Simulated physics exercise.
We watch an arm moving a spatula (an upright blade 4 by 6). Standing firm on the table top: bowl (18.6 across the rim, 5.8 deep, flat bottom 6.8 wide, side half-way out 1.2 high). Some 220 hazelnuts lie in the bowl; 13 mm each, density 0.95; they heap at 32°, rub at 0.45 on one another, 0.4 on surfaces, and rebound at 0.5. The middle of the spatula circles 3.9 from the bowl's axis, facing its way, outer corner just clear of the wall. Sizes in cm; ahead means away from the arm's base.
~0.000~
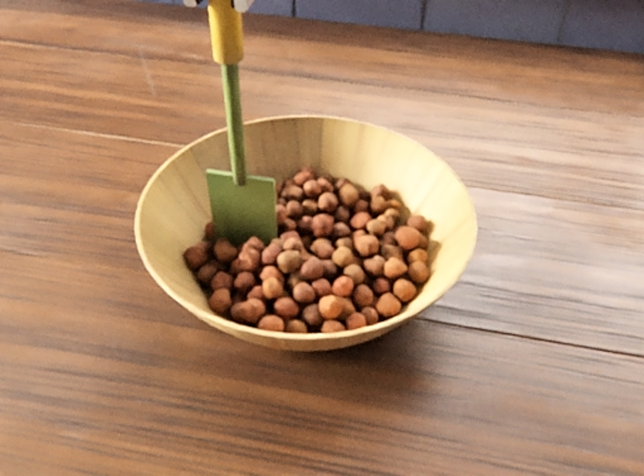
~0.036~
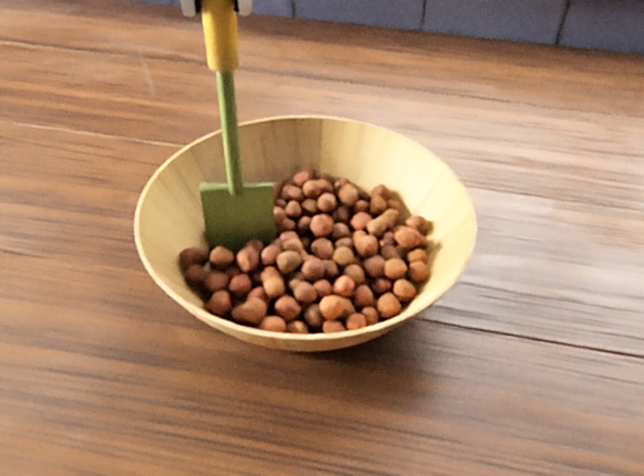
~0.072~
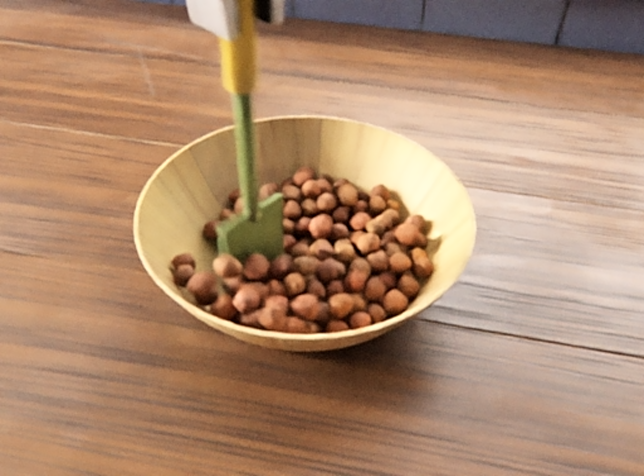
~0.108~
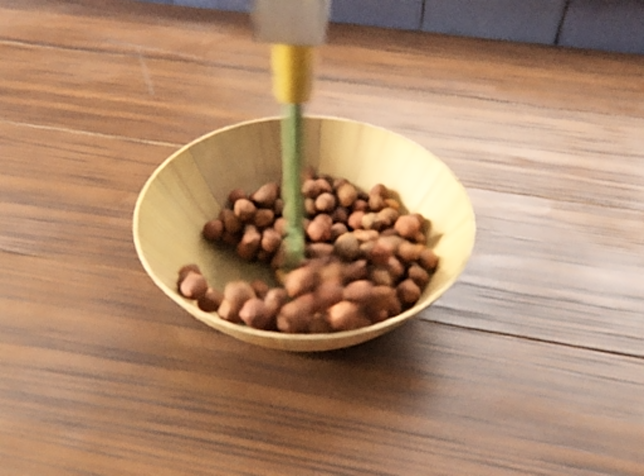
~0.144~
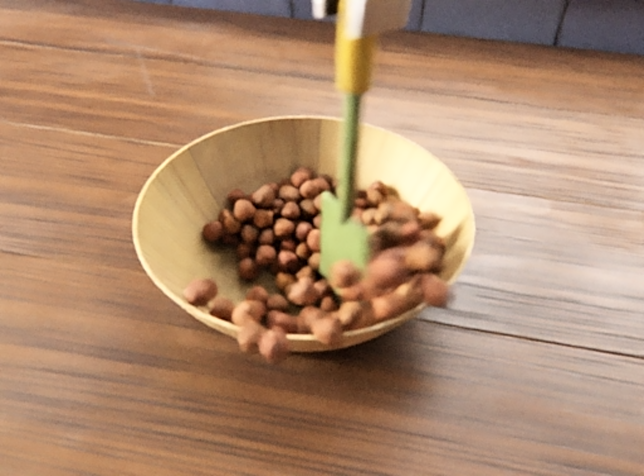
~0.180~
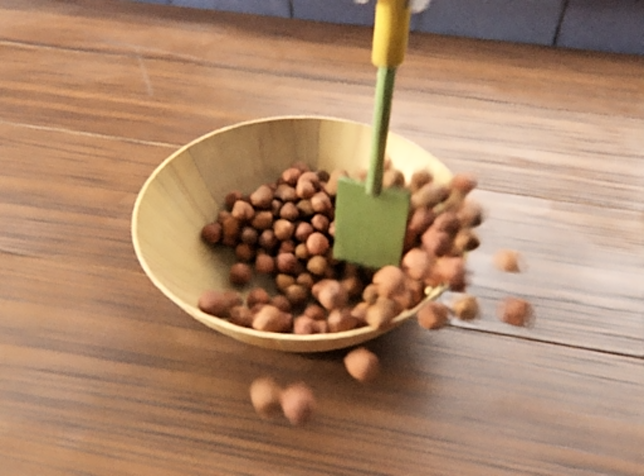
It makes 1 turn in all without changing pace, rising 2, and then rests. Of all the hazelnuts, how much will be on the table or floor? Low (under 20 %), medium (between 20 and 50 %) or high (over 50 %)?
On the table or floor the share is medium, between 20 and 50 %.
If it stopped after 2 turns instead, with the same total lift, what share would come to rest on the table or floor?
In that case some 40 per cent.
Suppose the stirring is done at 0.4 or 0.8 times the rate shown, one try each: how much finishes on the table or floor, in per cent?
About 0 and 15 per cent.
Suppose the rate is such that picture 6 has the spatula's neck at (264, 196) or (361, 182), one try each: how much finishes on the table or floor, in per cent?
Some 0 and 20 per cent.
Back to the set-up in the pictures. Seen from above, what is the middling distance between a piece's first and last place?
Some 7 cm.
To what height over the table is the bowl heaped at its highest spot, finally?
Some 4.5 cm.
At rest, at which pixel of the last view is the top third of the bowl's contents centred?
Around (277, 231).
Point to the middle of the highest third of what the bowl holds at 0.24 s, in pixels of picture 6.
Near (358, 172).
By 0.24 s, 239° round, highest piece 12 above the table; 187 in the bowl, 2 on the table or floor, 26 in flight or on the tool.
By 0.30 s, 305° round, highest piece 11 above the table; 176 in the bowl, 16 on the table or floor, 23 in flight or on the tool.
By 0.53 s, 0° round, highest piece 5 above the table; 157 in the bowl, 57 on the table or floor, 1 in flight or on the tool.
By 1.23 s, 0° round, highest piece 4 above the table; 157 in the bowl, 58 on the table or floor.
Final count, 157 in the bowl, 58 on the table or floor. That is 27 % on the table or floor.
